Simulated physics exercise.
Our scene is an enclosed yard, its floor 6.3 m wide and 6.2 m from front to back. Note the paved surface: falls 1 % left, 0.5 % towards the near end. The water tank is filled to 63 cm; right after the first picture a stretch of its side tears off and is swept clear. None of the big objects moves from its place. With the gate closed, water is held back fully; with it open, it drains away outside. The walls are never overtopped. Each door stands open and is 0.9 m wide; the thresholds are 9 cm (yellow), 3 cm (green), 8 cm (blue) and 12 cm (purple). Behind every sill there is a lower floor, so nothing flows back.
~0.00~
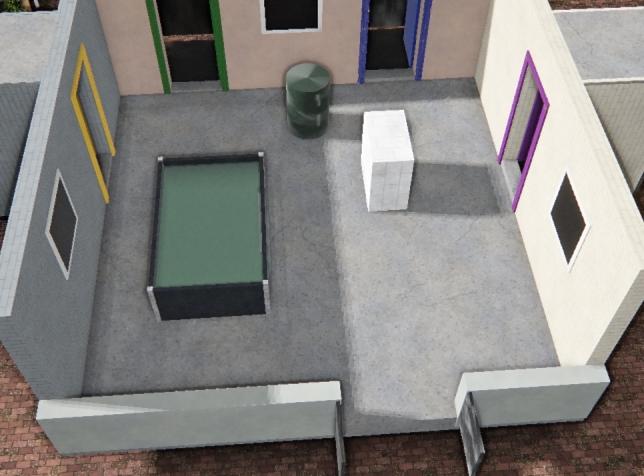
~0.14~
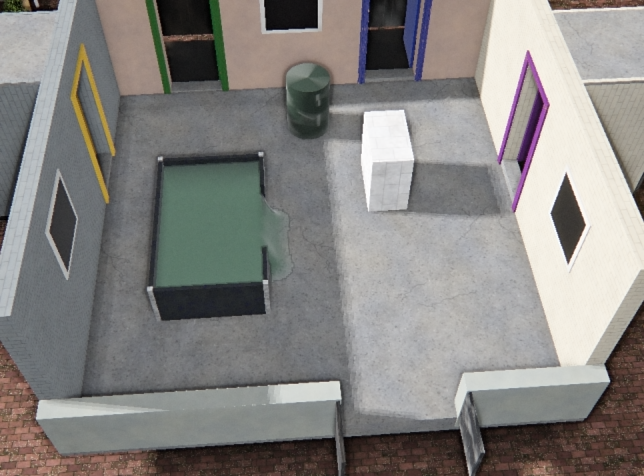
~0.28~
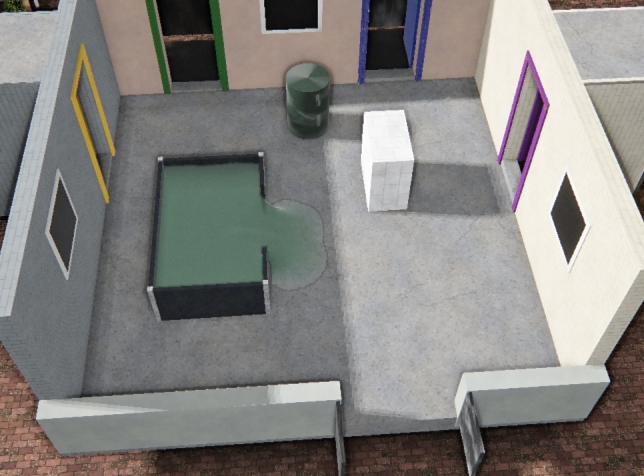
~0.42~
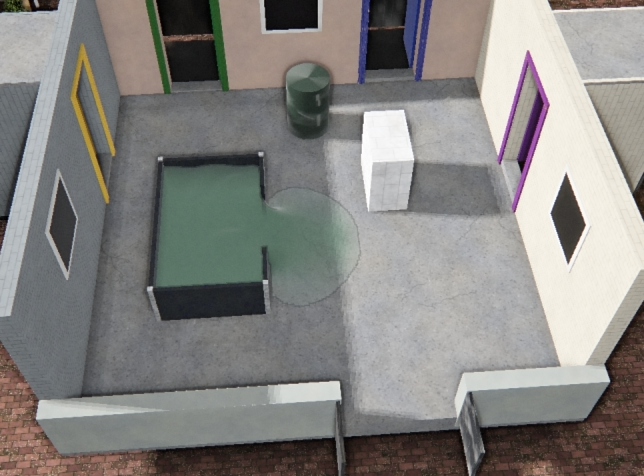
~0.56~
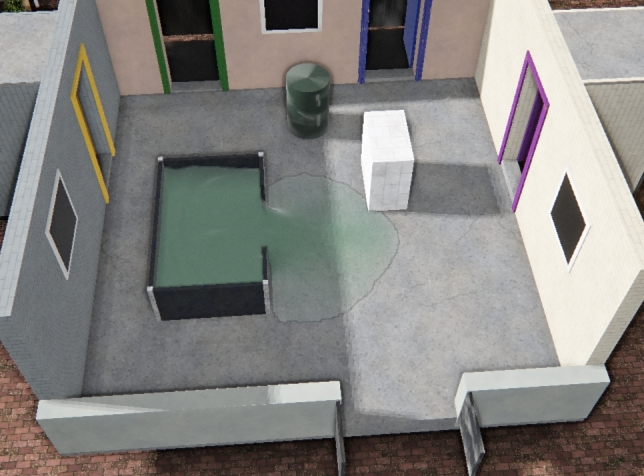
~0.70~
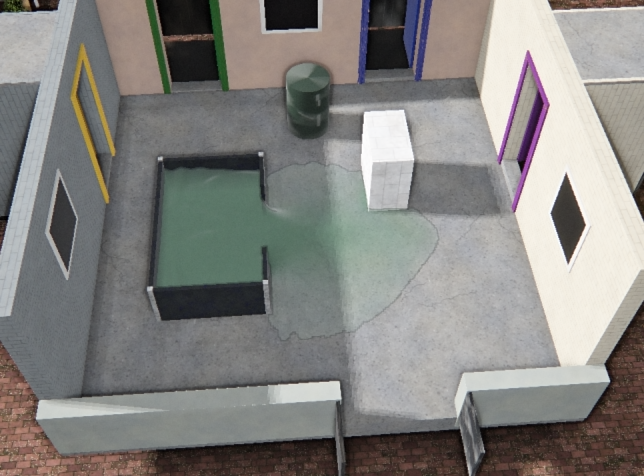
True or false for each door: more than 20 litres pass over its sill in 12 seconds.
Per door: The yellow door: False; the green door: False; the blue door: False; the purple door: False.
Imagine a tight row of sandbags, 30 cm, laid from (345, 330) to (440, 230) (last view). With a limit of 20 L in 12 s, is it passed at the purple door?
Purple: Exceeded.
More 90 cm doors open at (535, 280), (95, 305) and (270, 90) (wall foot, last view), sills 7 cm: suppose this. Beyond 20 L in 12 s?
So, in the order given, it's beyond the mark, then shy of the mark, then shy of the mark.
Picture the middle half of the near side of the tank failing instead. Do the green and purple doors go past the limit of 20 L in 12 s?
Green: Exceeding the limit; purple: Within the limit.
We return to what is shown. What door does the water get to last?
I'd say the yellow one.
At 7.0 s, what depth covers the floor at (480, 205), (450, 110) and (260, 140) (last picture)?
Spot one 6 cm, spot two 7 cm, spot three 2 cm.
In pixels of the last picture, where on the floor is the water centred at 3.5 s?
The water's centre is around (343, 242).
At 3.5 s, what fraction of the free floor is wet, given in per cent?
Around 50 per cent wet.
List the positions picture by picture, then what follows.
Still water, 63 cm deep, in the water tank at (210, 221), in the first picture.
Water pours out at (263, 235) and has run 0.7 m, to (278, 212); typically 9 cm deep outside, 63 cm at the water tank's back, in the second picture.
The front is at (313, 213), 1.0 m from the gap at (263, 238); 1.1 m2 of floor is under water; 63 cm left at the back of the water tank, in the third picture.
Water pours out at (263, 238) and has run 1.3 m, to (349, 223); typically 8 cm deep outside, 59 cm at the water tank's back, in the fourth picture.
Water pours out at (263, 237) and has run 1.9 m, to (390, 227); typically 6 cm deep outside, 53 cm at the water tank's back, in the fifth picture.
The front is at (429, 228), 2.5 m from the gap at (263, 237); 4.8 m2 of floor is under water; 54 cm left at the back of the water tank, in the sixth picture.
After 1.4 s water covers 30 % of the floor and is deepest (34 cm) near (271, 244); yellow door not reached, green door not reached, blue door not reached, purple door 8 cm at the sill, 0 L in.
After 2.2 s water covers 45 % of the floor and is deepest (28 cm) near (556, 392); yellow door not reached, green door not reached, blue door 2 cm at the sill, 0 L in, purple door 13 cm at the sill, 6 L in.
After 3.5 s water covers 50 % of the floor and is deepest (22 cm) near (543, 393); yellow door not reached, green door not reached, blue door 8 cm at the sill, 4 L in, purple door 9 cm at the sill, 10 L in.
After 7.0 s water covers 90 % of the floor and is deepest (12 cm) near (78, 426); yellow door 5 cm at the sill, 0 L in, green door 2 cm at the sill, 0 L in, blue door 5 cm at the sill, 7 L in, purple door 6 cm at the sill, 11 L in.
After 12.0 s water covers 95 % of the floor and is deepest (14 cm) near (91, 328); yellow door 9 cm at the sill, 0 L in, green door 3 cm at the sill, 2 L in, blue door 4 cm at the sill, 7 L in, purple door 3 cm at the sill, 11 L in.
